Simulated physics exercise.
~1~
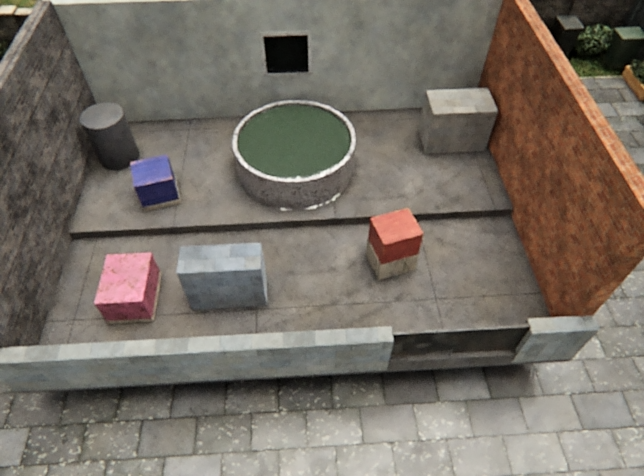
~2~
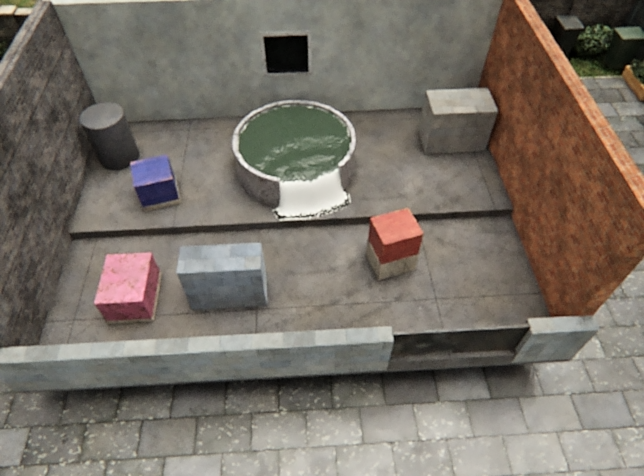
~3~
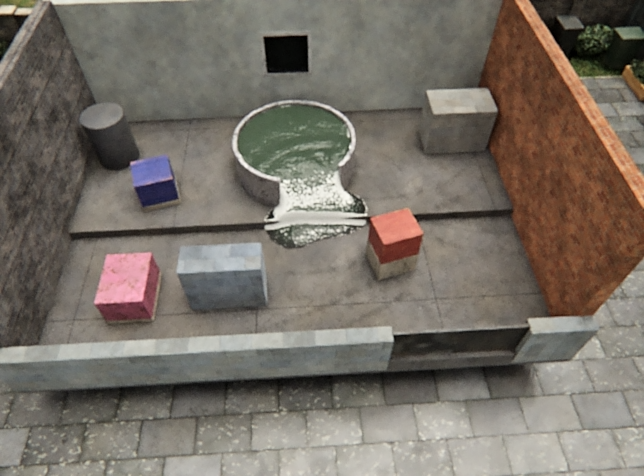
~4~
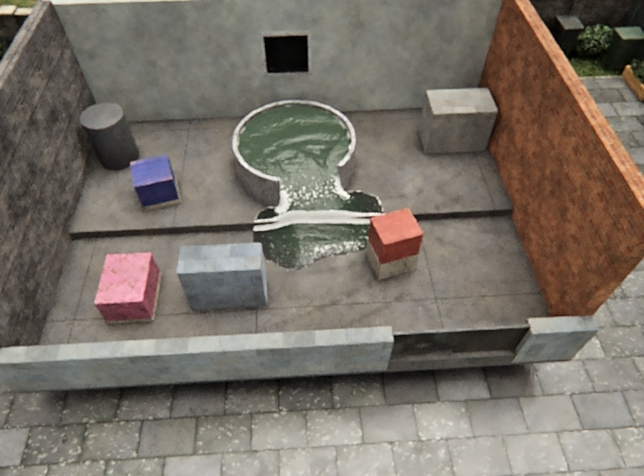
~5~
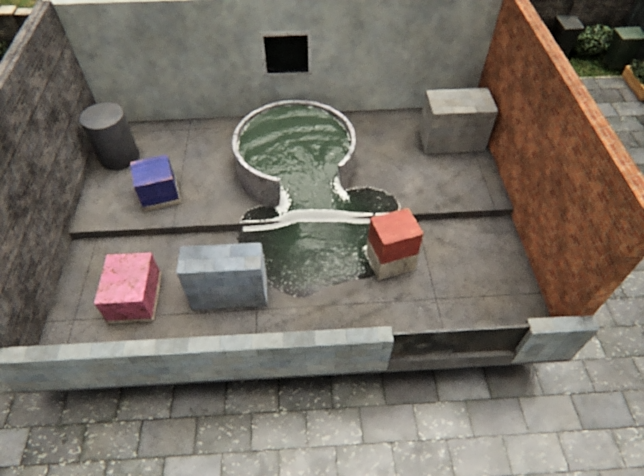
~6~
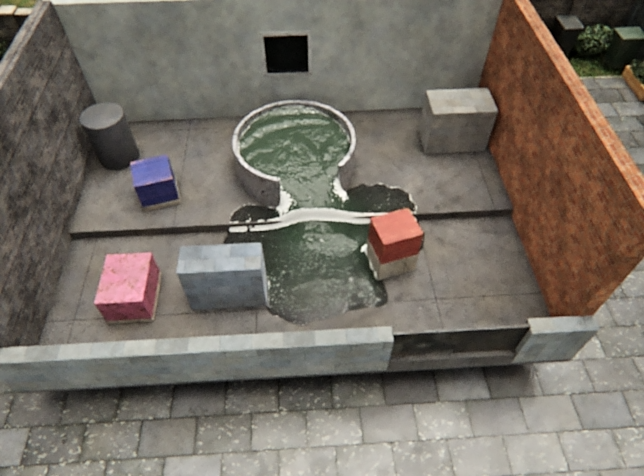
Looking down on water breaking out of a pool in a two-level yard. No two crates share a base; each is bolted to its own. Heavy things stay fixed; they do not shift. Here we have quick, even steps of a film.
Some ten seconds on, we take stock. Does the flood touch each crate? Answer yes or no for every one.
Red crate: No; blue crate: No; pink crate: Yes.
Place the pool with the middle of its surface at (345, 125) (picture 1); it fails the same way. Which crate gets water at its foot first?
It is the crate marked red.
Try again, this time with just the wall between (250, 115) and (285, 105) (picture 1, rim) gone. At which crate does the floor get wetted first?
That would be the crate marked blue.
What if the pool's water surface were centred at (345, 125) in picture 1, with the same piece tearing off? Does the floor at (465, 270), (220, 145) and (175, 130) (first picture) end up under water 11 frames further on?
Results in order - swamped, left untouched, left untouched.
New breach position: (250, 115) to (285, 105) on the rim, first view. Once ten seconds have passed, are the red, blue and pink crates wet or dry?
Then the red crate is untouched, the blue crate gets flooded and the pink crate gets flooded.
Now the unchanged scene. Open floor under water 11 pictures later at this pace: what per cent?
35 %.
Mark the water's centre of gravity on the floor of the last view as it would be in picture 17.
That comes out near (318, 230).
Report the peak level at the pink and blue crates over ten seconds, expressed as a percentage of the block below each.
Around 210 in a hundred for the first and 0 in a hundred for the second.
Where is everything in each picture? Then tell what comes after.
The first picture shows the round pool at (294, 141) is whole and still.
In the second picture, water pours out at (312, 196) and has run to (279, 215).
In the third picture, water pours out at (312, 198) and has run to (360, 216).
In the fourth picture, water pours out at (312, 199) and has run to (291, 265).
In the fifth picture, water pours out at (312, 198) and has run to (295, 291).
In the sixth picture, the front is at (296, 319), out from the gap at (312, 198).
A moment on, water covers 25 % of the floor; the red crate water round its plinth, the blue crate not reached, the pink crate water round its plinth.
Next, water covers 35 % of the floor; the red crate water round its plinth, the blue crate not reached, the pink crate water round its plinth.
Then, water covers 50 % of the floor; the red crate water round its plinth, the blue crate not reached, the pink crate water round its plinth.
Later, water covers 55 % of the floor; the red crate water round its plinth, the blue crate not reached, the pink crate water round its plinth.
In the end, water covers 55 % of the floor; the red crate stayed above the water, the blue crate stayed above the water, the pink crate was topped.
